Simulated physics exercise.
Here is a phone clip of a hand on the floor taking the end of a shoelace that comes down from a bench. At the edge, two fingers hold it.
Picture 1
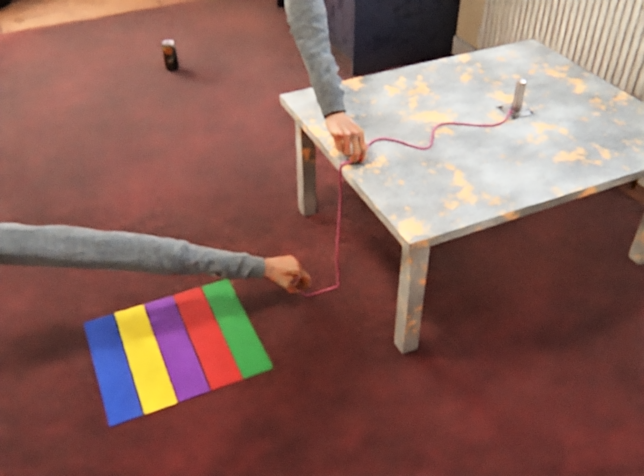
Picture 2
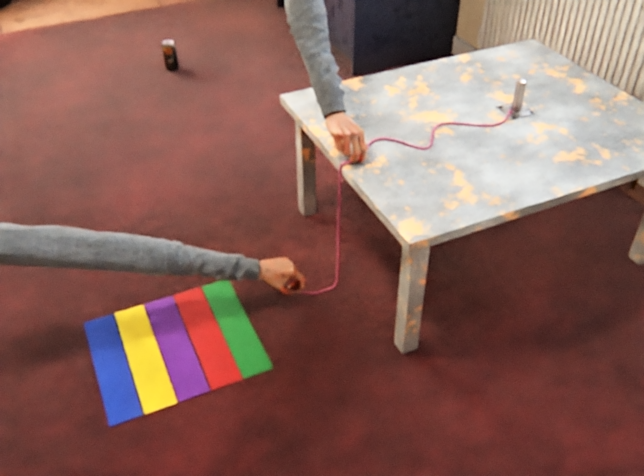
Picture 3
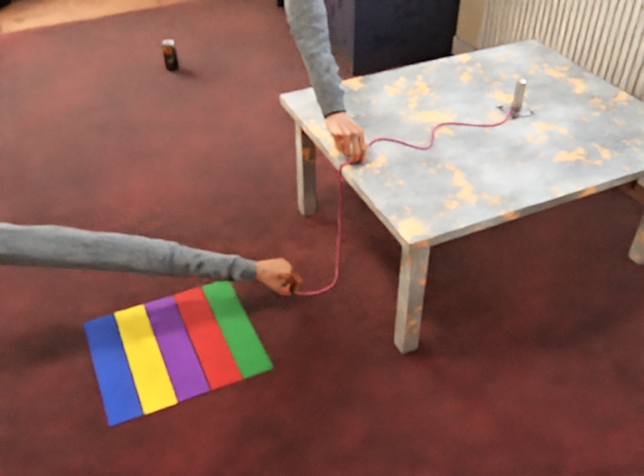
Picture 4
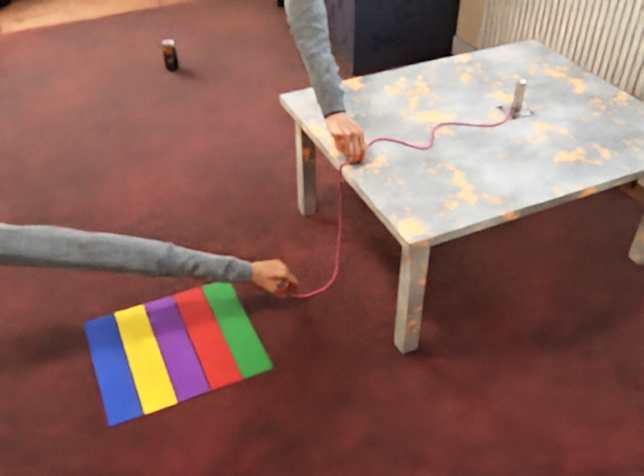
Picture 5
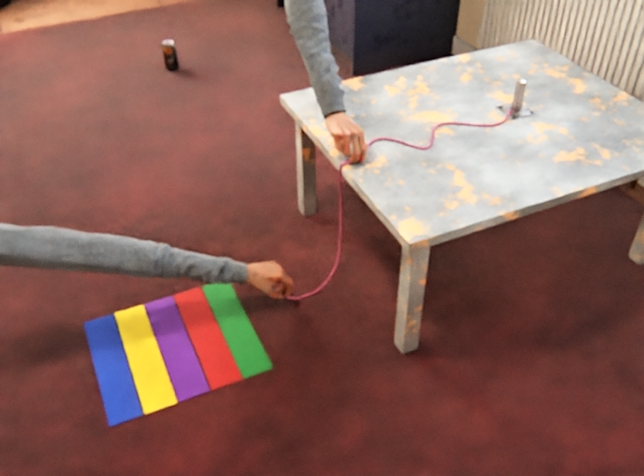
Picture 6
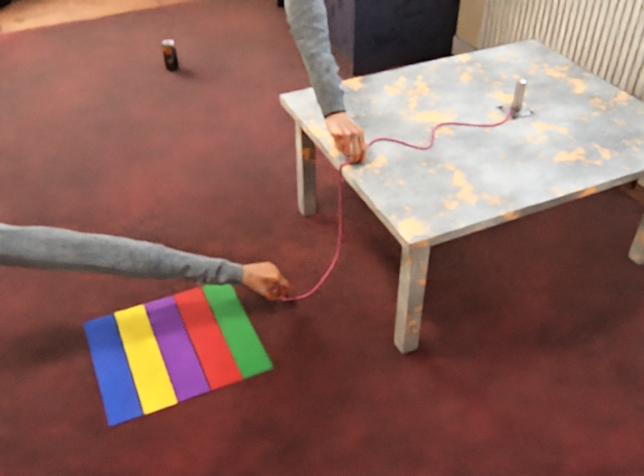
In this clip, one hand pinches a pink shoelace at the edge of a paint-worn bench while another hand near the floor draws the lace's lower end slightly left, beside a mat of coloured stripes.
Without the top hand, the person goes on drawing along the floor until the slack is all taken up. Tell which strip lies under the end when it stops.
The yellow strip.
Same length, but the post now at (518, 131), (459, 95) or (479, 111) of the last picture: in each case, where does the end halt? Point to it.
Going through the tries, you get (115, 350), then (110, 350), then (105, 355).
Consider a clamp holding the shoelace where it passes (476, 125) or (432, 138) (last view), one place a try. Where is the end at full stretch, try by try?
Taking the tries in turn, you get (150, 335) and then (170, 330).
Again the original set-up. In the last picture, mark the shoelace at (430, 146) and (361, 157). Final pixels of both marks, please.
First one close to (400, 145), second close to (320, 186).
Early on, end near (211, 319); over red.
Midway, end near (168, 332); over purple.
At the end of the slack, end near (143, 340); over yellow. The yellow one.
